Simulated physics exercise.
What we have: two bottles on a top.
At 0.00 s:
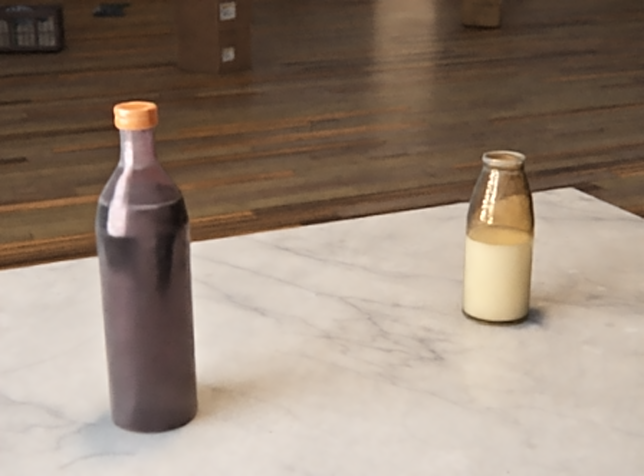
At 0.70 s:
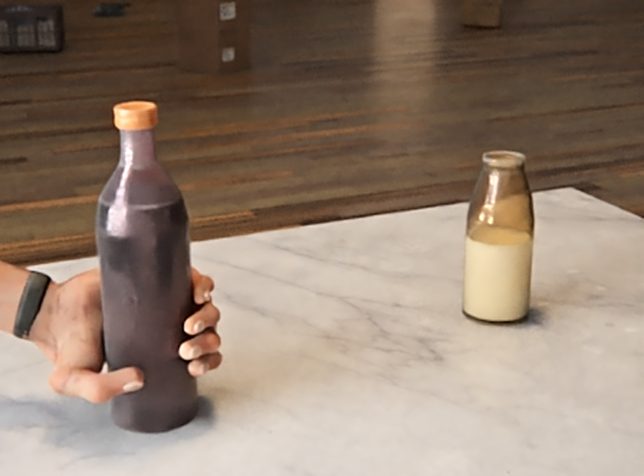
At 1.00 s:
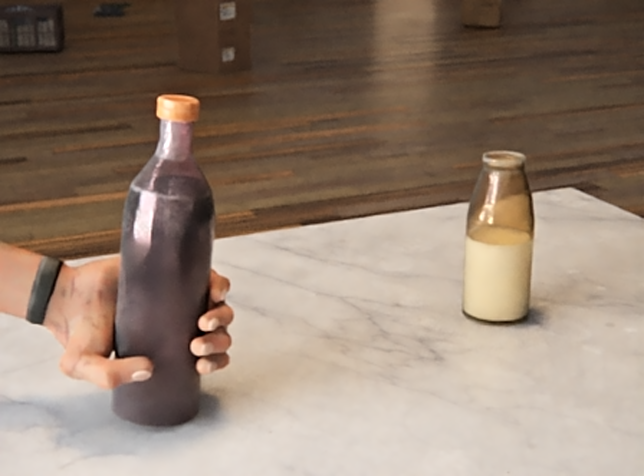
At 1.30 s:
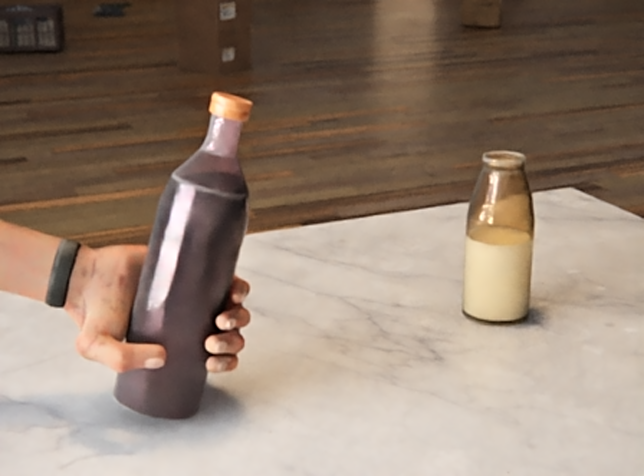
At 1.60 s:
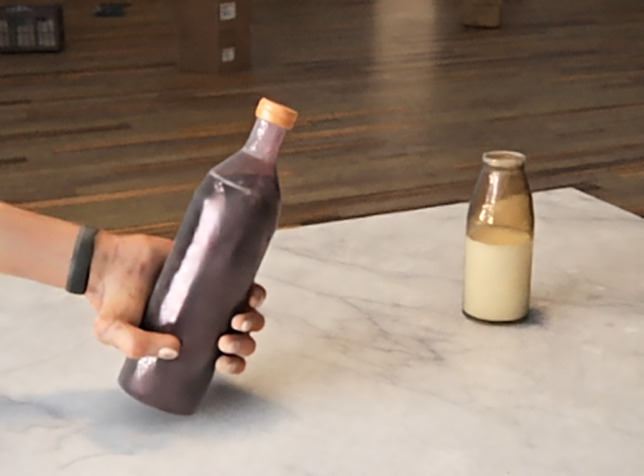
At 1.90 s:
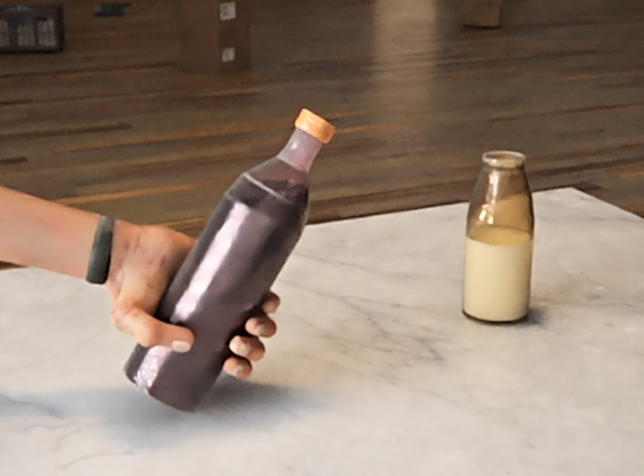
A hand grips the dark bottle and tilts it right while a smaller bottle stands still.
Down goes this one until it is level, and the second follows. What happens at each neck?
The left one keeps it in and the right one leaks.
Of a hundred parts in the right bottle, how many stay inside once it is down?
Roughly 30 per cent.
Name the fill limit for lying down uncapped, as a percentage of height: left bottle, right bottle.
Roughly 26 per cent, then 16 per cent.
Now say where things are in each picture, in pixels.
The first picture shows both stand upright; left bottle (146, 266) about three quarters full, capped; right bottle (500, 233) about half full, open.
The second picture shows a hand takes the left bottle; left bottle about three quarters full, surface at (141, 194); right bottle about half full, surface at (500, 236).
In the third picture, the left bottle is being lowered; left bottle (166, 258) about three quarters full; right bottle (500, 233) about half full.
In the fourth picture, the left bottle is being lowered; left bottle about three quarters full, surface at (212, 181); right bottle about half full, surface at (500, 236).
In the fifth picture, the left bottle is being lowered; left bottle (218, 252) tipped 25°; right bottle (500, 233) about half full.
In the sixth picture, the left bottle is being lowered; left bottle (240, 254) tipped 35°, capped; right bottle about half full, surface at (500, 236), open.
After 2.6 s, the left bottle is nearly down; left bottle, all still inside.
After 3.6 s, the left bottle lies flat; left bottle, all still inside.
After 6.5 s, both lie flat; left bottle, all still inside; right bottle, a puddle at its mouth.
